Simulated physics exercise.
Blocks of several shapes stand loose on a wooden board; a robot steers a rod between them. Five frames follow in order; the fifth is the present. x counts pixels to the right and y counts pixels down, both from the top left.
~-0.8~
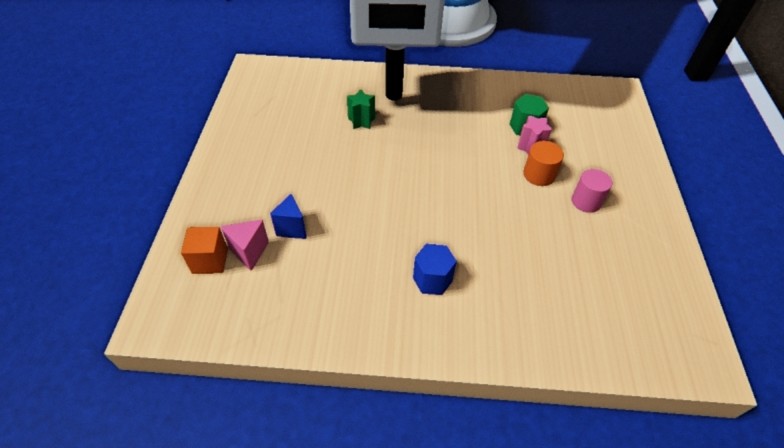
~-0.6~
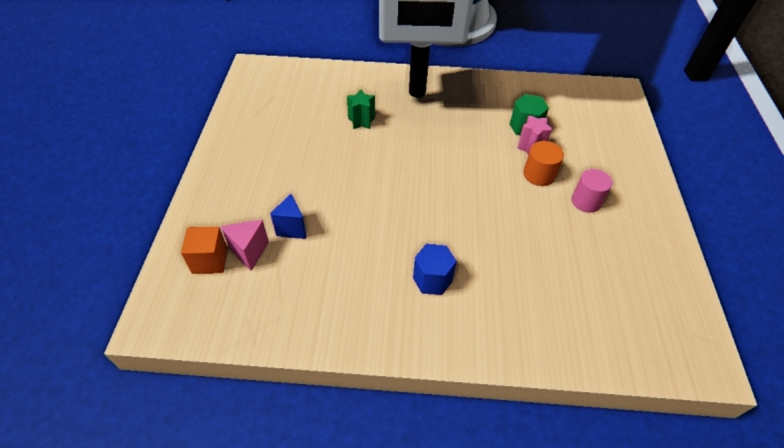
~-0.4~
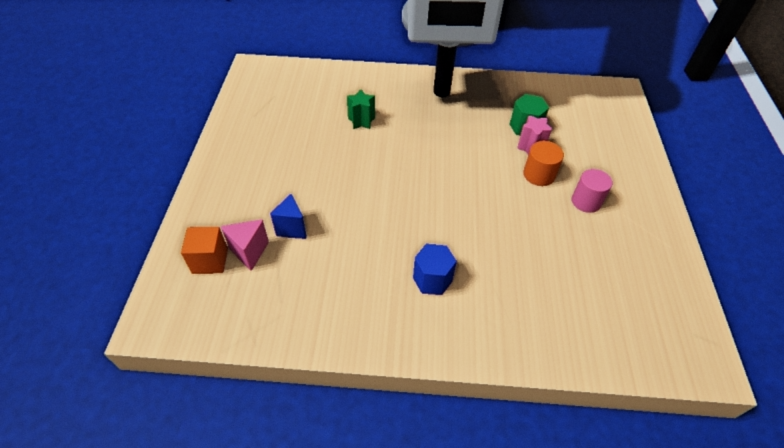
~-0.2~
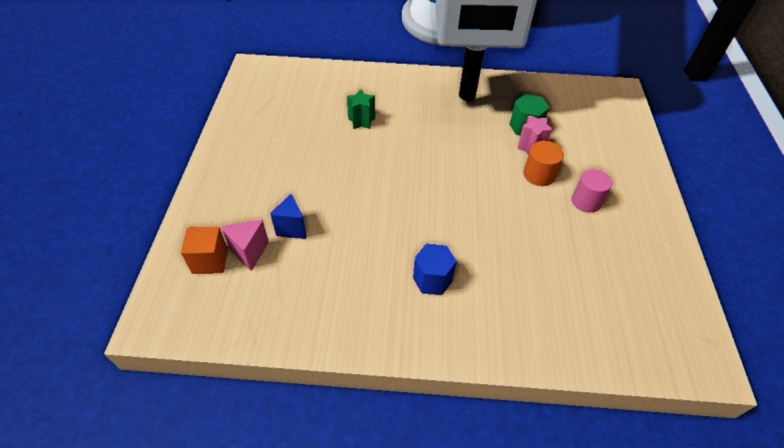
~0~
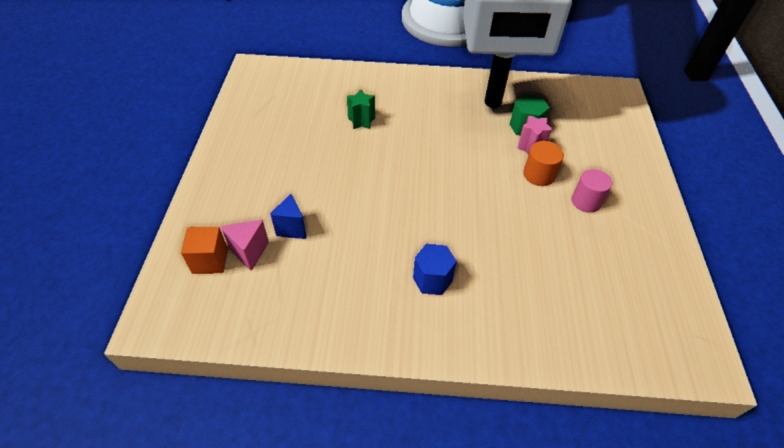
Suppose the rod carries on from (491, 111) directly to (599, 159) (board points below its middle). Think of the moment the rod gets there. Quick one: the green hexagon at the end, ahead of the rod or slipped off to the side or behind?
It remains before the rod.
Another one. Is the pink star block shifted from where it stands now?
Yes
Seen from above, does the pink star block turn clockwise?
Yes, I think so.
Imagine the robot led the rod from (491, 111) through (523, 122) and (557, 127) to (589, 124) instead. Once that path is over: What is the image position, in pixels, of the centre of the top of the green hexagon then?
It is at (571, 120).
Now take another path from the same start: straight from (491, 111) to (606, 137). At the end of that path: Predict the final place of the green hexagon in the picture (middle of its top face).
By then it is at (563, 119).
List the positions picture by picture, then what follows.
Lower end of the rod at (394, 96), tops of blocks, green hexagon at (532, 104), pink star block at (538, 124), orange circle at (547, 152), in the first frame.
Rod at (417, 94), blocks as before, in the second frame.
Rod at (442, 93), blocks as before, in the third frame.
Rod at (467, 97), blocks as before, in the fourth frame.
Rod at (493, 104), green hexagon at (532, 104), pink star block at (538, 124), orange circle at (547, 152), in the fifth frame.
The first path, step by step. One third of the way, rod at (528, 119); green hexagon at (554, 114); pink star block at (542, 129), turned 15° clockwise.
Two thirds of the way, rod at (564, 135); green hexagon at (592, 132), turned 10° clockwise; pink star block at (543, 130), turned 30° clockwise.
At the end, rod at (602, 152); green hexagon at (631, 152), turned 25° clockwise; pink star block at (543, 130), turned 30° clockwise; orange circle not moved.
